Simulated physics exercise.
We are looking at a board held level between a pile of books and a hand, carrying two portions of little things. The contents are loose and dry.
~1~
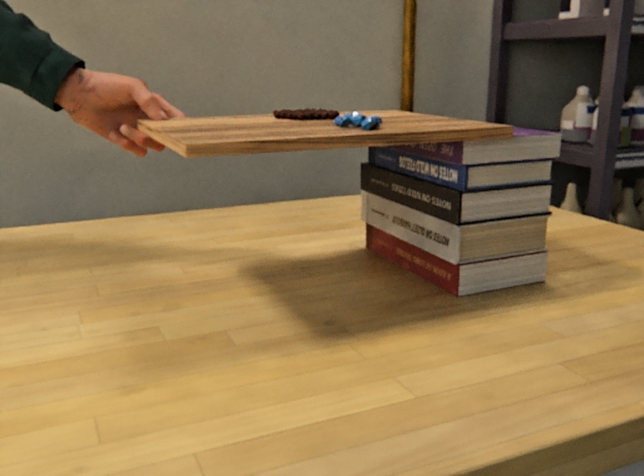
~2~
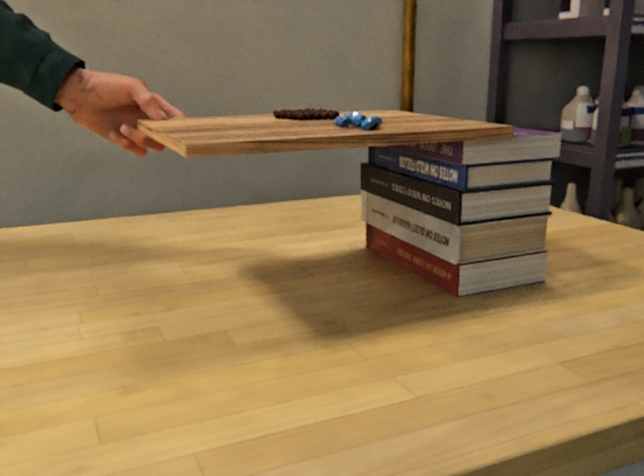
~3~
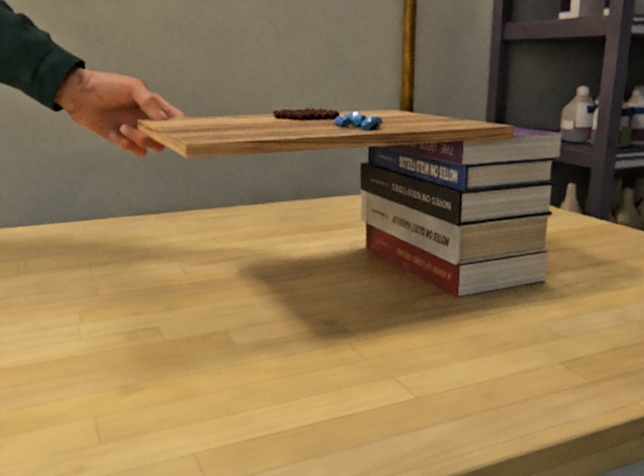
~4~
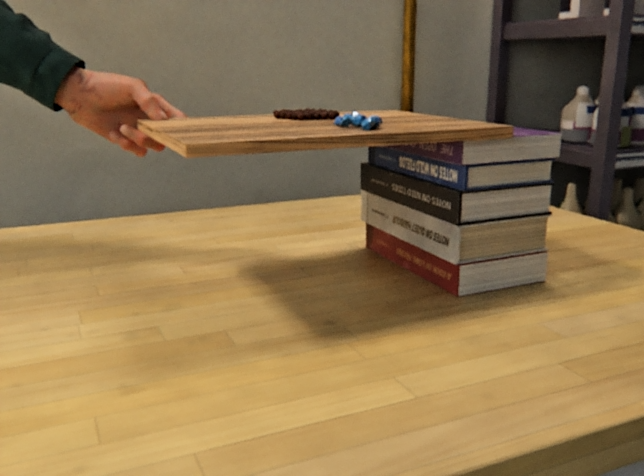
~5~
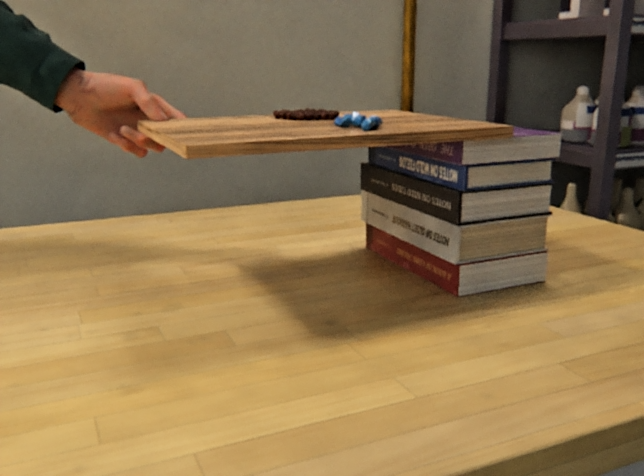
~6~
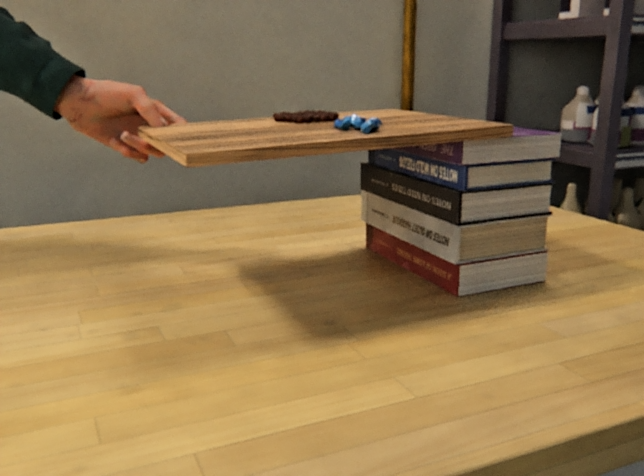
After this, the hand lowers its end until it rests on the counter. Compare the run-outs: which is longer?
Farther out in the end is the farther-off one.
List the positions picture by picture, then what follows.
In the first picture, held end of the board (194, 149), level; book pile (452, 138), tall, over half the board's length; near handful (357, 119), a few aquarium stones; far handful (308, 114), some allspice berries.
In the second picture, held end of the board (194, 149), level; far handful (308, 114).
In the third picture, held end of the board (194, 149), level; near handful (357, 119).
In the fourth picture, held end of the board (194, 149), level; far handful (308, 114).
In the fifth picture, held end of the board (194, 150), level; near handful (357, 120).
In the sixth picture, held end of the board (195, 158), down by 2°; book pile (452, 138); near handful (357, 122), not moving; far handful (308, 116), not moving.
Then, 0.44 s later than the last frame, board sloping at 11°; near handful every one still on the board; far handful every one still on the board.
Then, 1.00 s later than the last frame, board sloping at 24°; near handful every one still on the board; far handful mostly less than half a board's length out.
Then, 1.60 s later than the last frame, board sloping at 36°; near handful roughly two thirds still on the board; far handful mostly up to a board's length out, just a few gone off the counter.
When it is over, board resting at 37°; near handful mostly less than half a board's length out; far handful mostly up to a board's length out, just a few gone off the counter; the far handful has gone farther.
